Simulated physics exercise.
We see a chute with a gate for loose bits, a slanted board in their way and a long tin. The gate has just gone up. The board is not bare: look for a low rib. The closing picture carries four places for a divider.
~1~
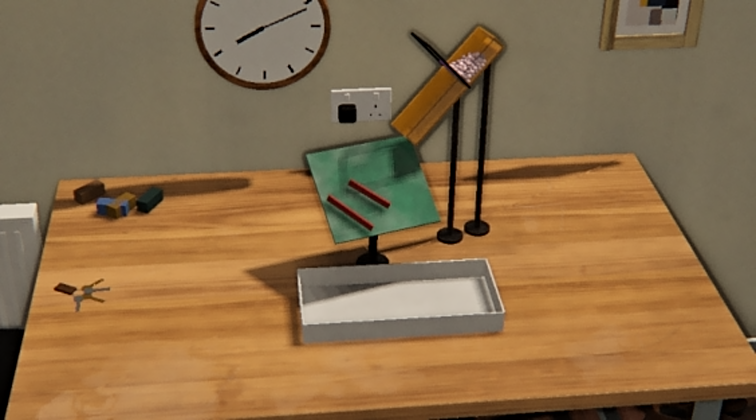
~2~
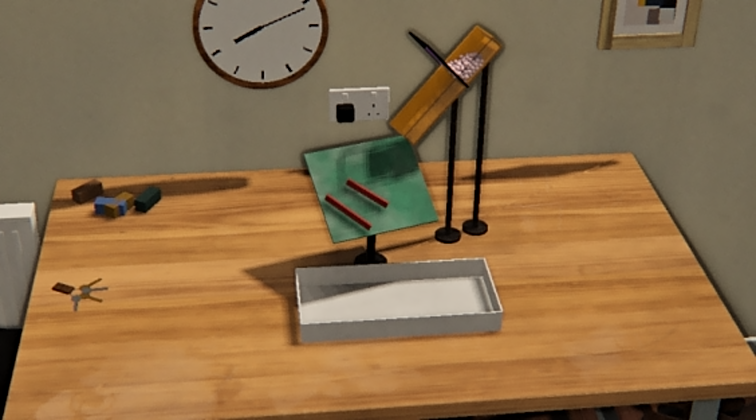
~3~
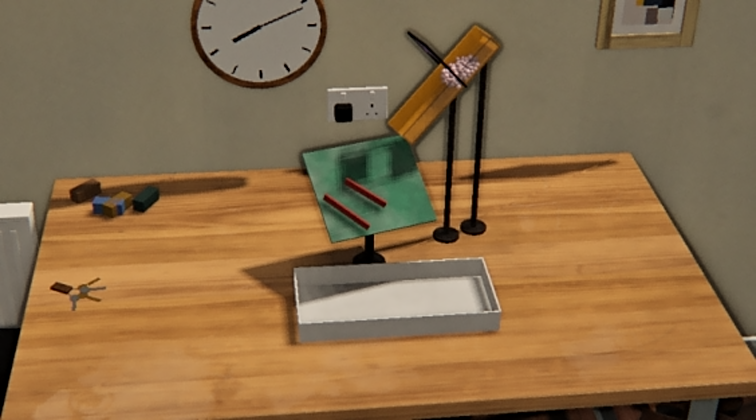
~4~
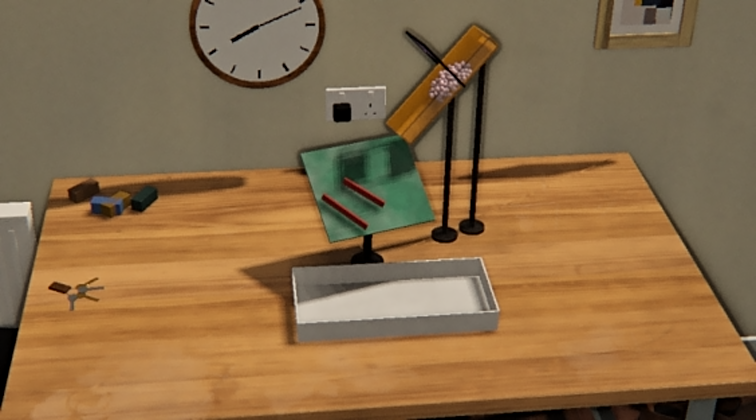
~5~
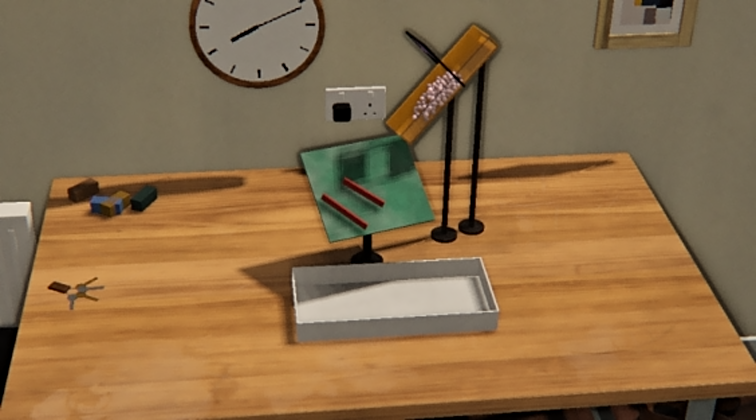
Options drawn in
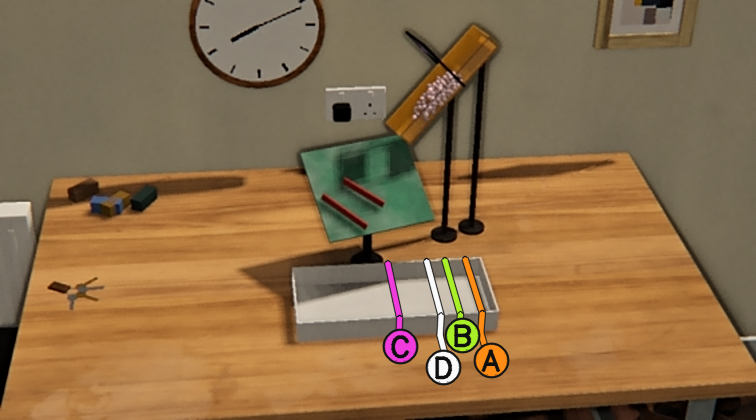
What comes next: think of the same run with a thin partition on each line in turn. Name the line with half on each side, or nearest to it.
I would pick line D.
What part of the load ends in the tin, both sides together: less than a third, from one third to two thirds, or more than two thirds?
It is more than two thirds.
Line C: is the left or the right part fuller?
The right side.
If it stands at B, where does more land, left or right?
Left.
On the marked copy, line A crosses the front rim at (482, 312); line B crosses the front rim at (460, 313); line C crosses the front rim at (399, 317); line D crosses the front rim at (440, 314).
Choosing A, of what is caught, almost all on the left of the divider, about a tenth on the right.
Choosing B, of what is caught, the larger part on the left of the divider, about a tenth on the right.
Choosing C, of what is caught, about a tenth on the left of the divider, almost all on the right.
Choosing D, of what is caught, roughly half on the left of the divider, roughly half on the right.
